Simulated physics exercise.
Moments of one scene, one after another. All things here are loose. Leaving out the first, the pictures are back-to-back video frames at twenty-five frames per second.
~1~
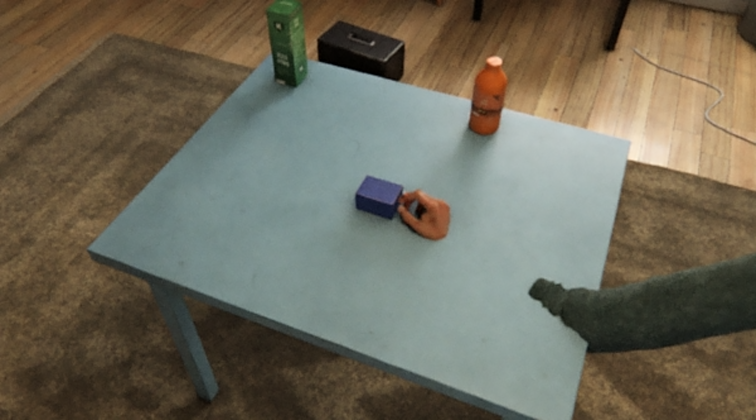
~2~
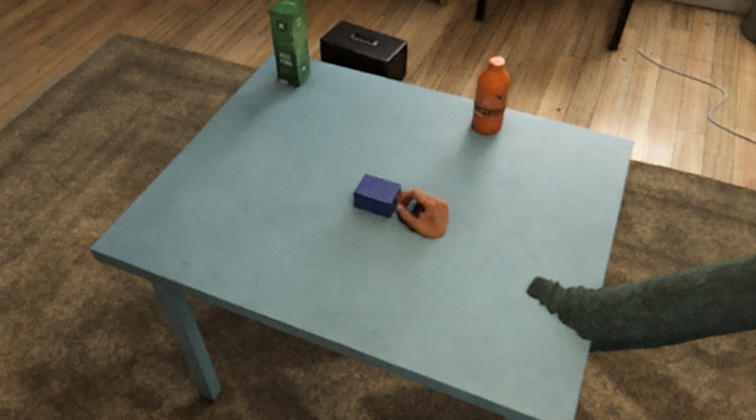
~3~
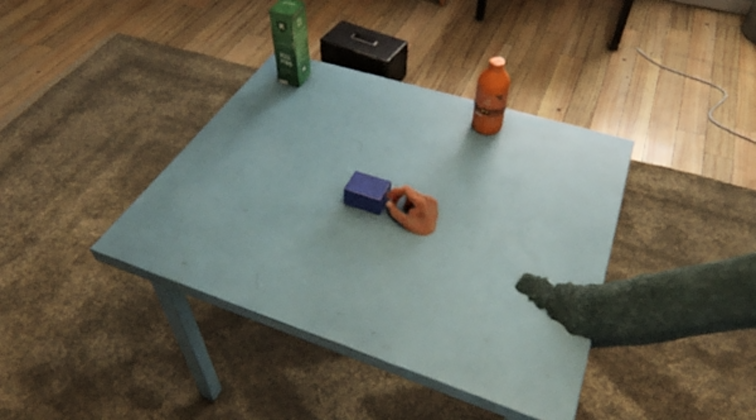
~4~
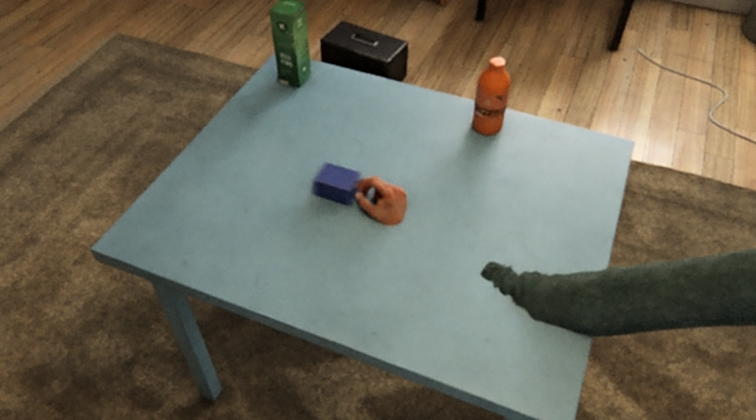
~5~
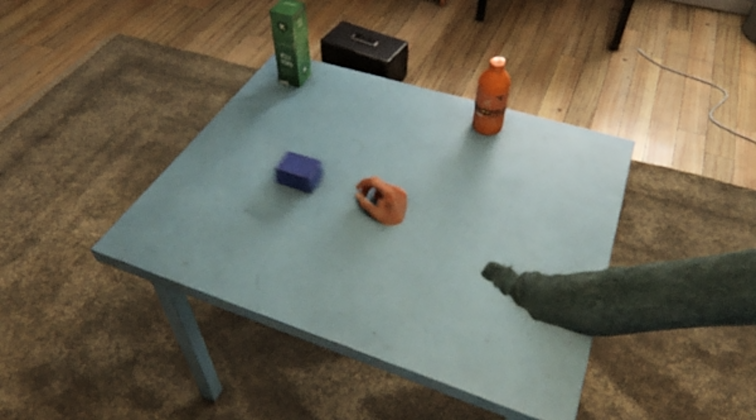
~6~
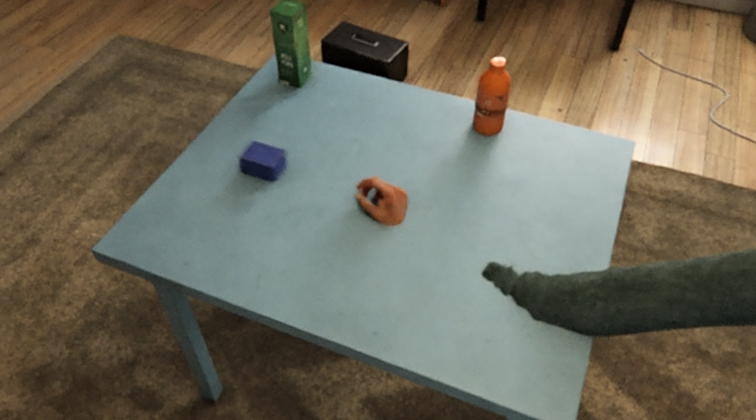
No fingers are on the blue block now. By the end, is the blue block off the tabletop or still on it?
I expect it will be clear of the table.
Then, 0.10 s after the last picture, blue block now off the table.
Then, 0.30 s after the last picture, things are still on the move.
Then, 0.50 s after the last picture, as before.
By the end, off the table, blue block.
